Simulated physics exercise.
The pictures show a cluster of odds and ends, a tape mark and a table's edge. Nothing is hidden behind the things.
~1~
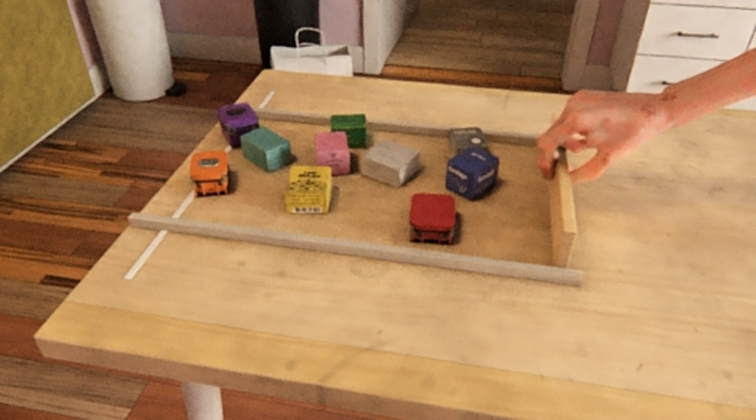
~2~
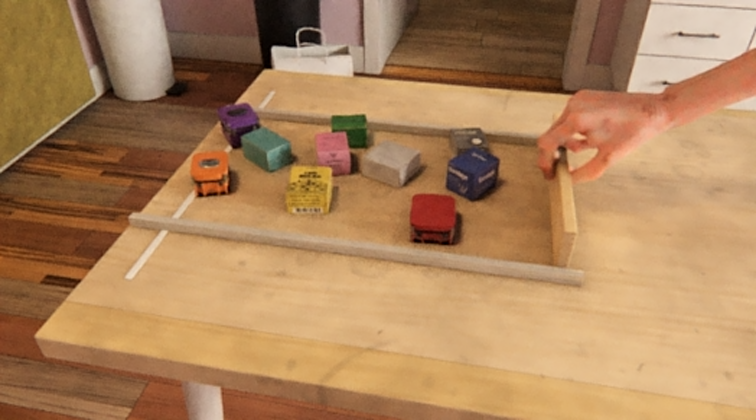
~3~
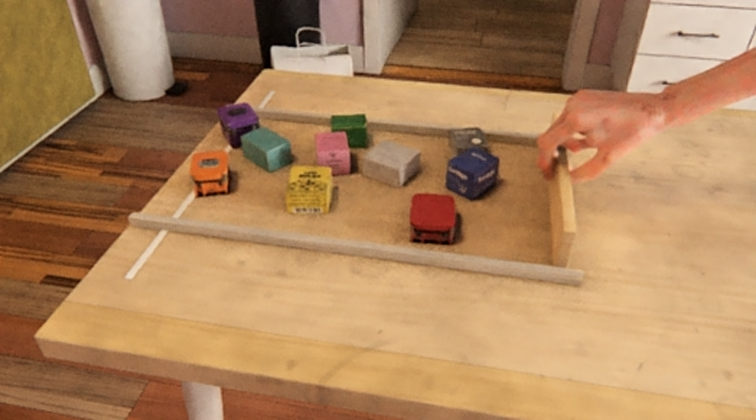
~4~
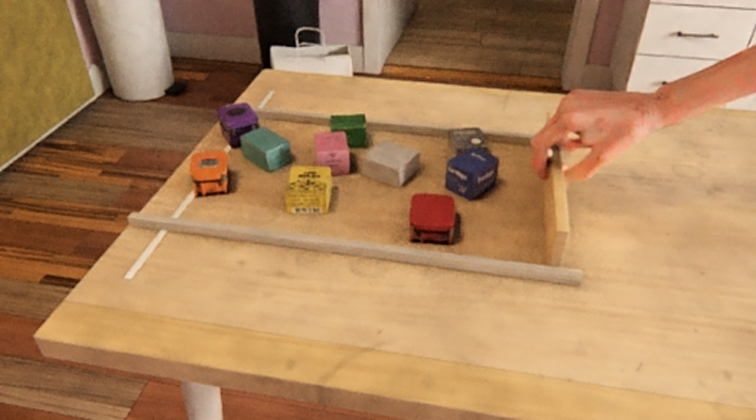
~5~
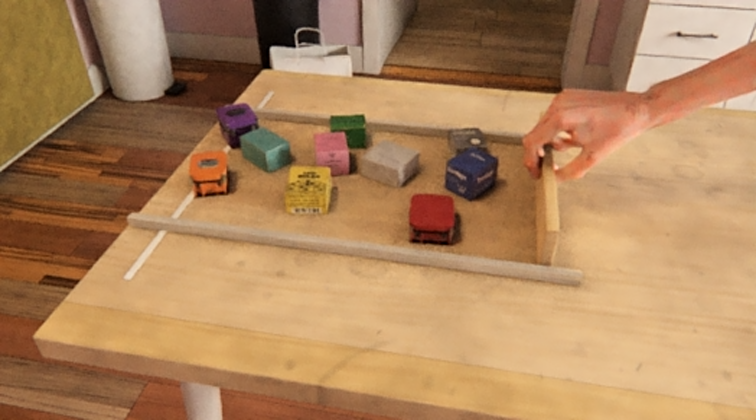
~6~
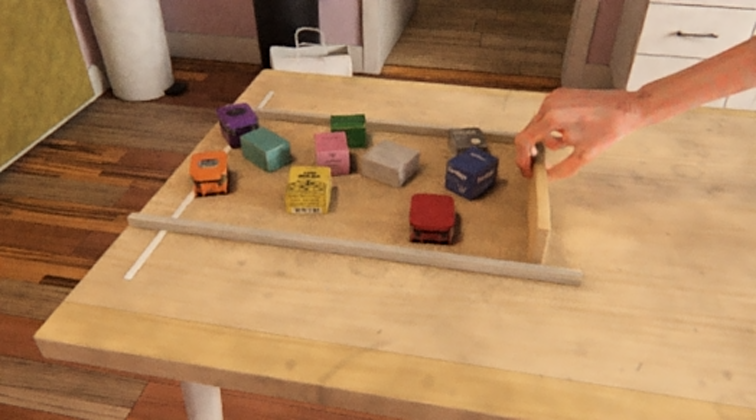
On a wooden table, a hand held a board upright at the right end of a group of colourful blocks and slid it slightly left, while the blocks stayed where they were.
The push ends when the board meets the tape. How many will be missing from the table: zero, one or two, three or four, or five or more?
Here the number that fall off is five or more.
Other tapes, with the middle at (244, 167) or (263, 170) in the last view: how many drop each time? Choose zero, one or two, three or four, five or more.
One after another: 3 or 4; three or four.
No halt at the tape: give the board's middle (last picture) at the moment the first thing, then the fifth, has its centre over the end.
At (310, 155) for the first, at (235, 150) for the fifth.
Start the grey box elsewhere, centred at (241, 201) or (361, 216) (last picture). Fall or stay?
Place by place, it tumbles off; tumbles off.
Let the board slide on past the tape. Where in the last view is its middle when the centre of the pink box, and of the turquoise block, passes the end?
Its middle is around (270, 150) and around (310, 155).
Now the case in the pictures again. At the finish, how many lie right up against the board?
The number is 3.
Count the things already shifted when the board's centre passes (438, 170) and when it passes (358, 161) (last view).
The counts are 4 and 9.
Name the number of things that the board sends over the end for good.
Exactly 7.
Early on, none off yet; purple case at rest near (238, 125); orange case at rest near (210, 174); turquoise block at rest near (266, 149).
A while later, none off yet; purple case moving near (233, 121); orange case moving near (206, 175); turquoise block travelled well along near (196, 145).
Finally, the number that fall off is five or more; lost, white block, green box, pink box, yellow box, turquoise block, orange case and purple case.
